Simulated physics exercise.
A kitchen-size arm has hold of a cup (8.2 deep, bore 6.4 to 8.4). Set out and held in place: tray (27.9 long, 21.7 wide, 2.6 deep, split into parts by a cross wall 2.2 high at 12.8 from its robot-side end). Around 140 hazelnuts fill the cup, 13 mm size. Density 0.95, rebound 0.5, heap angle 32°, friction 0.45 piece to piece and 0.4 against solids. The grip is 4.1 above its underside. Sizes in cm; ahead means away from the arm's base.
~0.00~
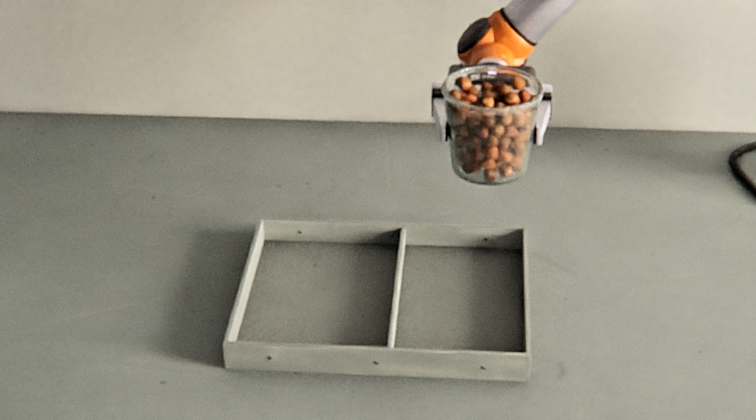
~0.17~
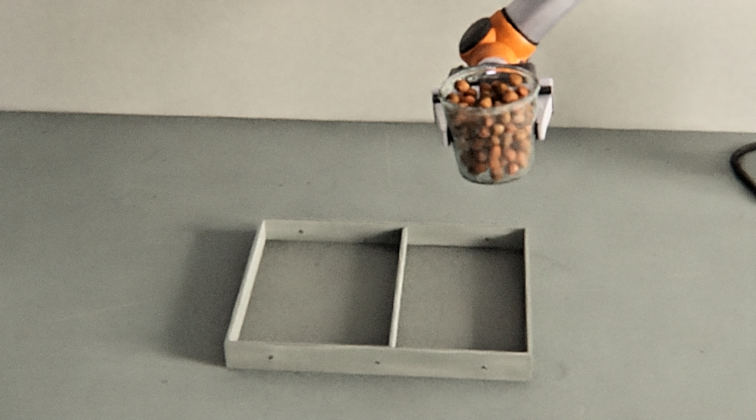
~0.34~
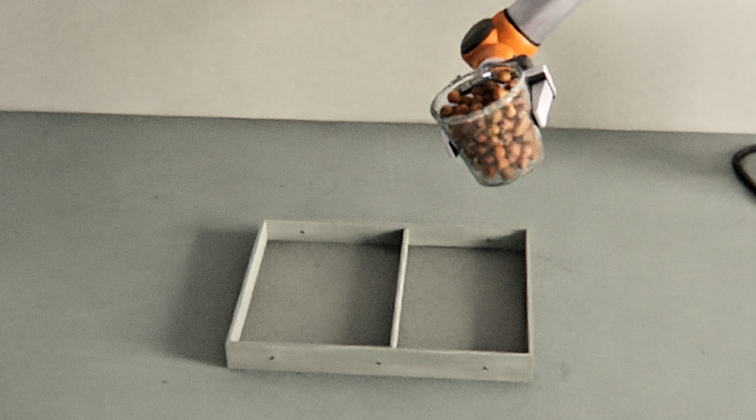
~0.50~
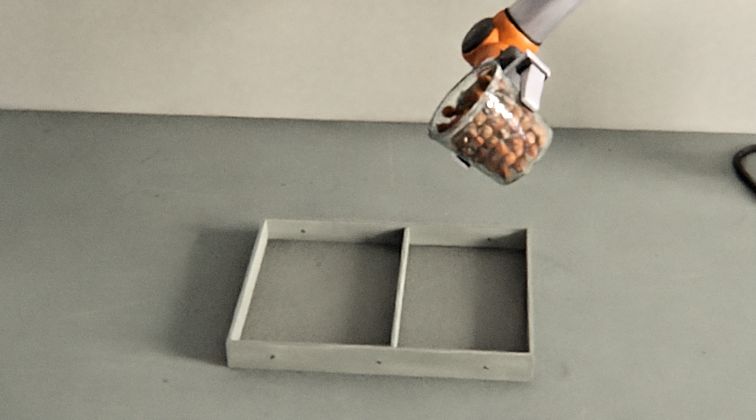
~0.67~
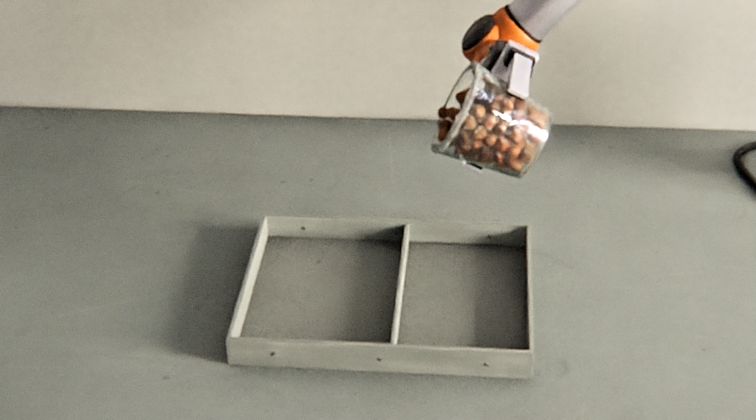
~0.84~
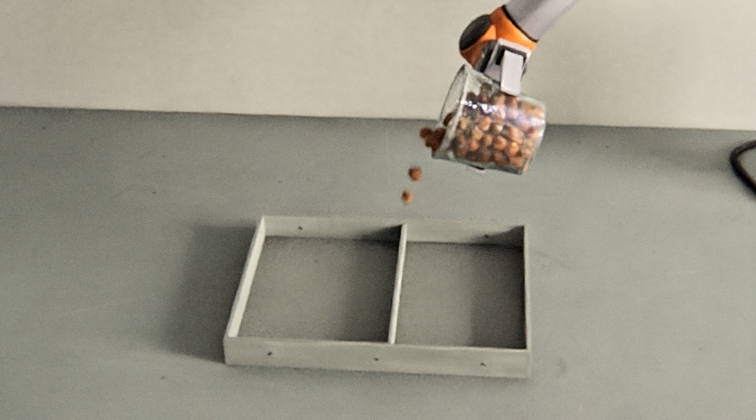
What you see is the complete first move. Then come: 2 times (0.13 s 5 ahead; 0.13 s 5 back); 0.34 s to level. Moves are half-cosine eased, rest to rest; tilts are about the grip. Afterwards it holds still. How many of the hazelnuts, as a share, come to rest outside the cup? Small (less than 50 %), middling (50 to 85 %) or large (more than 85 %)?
Share outside the cup: Middling (50 to 85 %).
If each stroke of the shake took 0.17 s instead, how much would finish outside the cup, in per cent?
It would be near 55 per cent.
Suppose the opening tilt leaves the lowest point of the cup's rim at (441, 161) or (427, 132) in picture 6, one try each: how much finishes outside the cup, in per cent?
About 95 and 40 per cent.
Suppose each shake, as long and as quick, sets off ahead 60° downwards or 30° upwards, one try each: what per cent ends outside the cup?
About 25 and 85 per cent.
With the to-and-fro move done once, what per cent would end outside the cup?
It would be near 55 per cent.
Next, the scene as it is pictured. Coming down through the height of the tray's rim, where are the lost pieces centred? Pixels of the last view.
Near (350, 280).
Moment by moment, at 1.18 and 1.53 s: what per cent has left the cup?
About 55, 75.
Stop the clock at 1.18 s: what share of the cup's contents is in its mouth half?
Roughly 40 per cent.
By 1.18 s, tilted 71° forward, highest piece 21 above the table; 64 in the cup, 48 in the far-side part, 4 in the robot-side part, 21 in flight or on a rim.
By 1.53 s, tilted 36° forward, highest piece 21 above the table; 76 in the far-side part, 36 in the cup, 21 in the robot-side part, 2 on the table or floor, 2 in flight or on a rim.
By 1.90 s, level, highest piece 21 above the table; 78 in the far-side part, 36 in the cup, 21 in the robot-side part, 2 on the table or floor.
By 2.95 s, level, highest piece 20 above the table; 78 in the far-side part, 36 in the cup, 21 in the robot-side part, 2 on the table or floor.
Final count, 78 in the far-side part, 36 in the cup, 21 in the robot-side part, 2 on the table or floor. That is 74 % outside the cup.
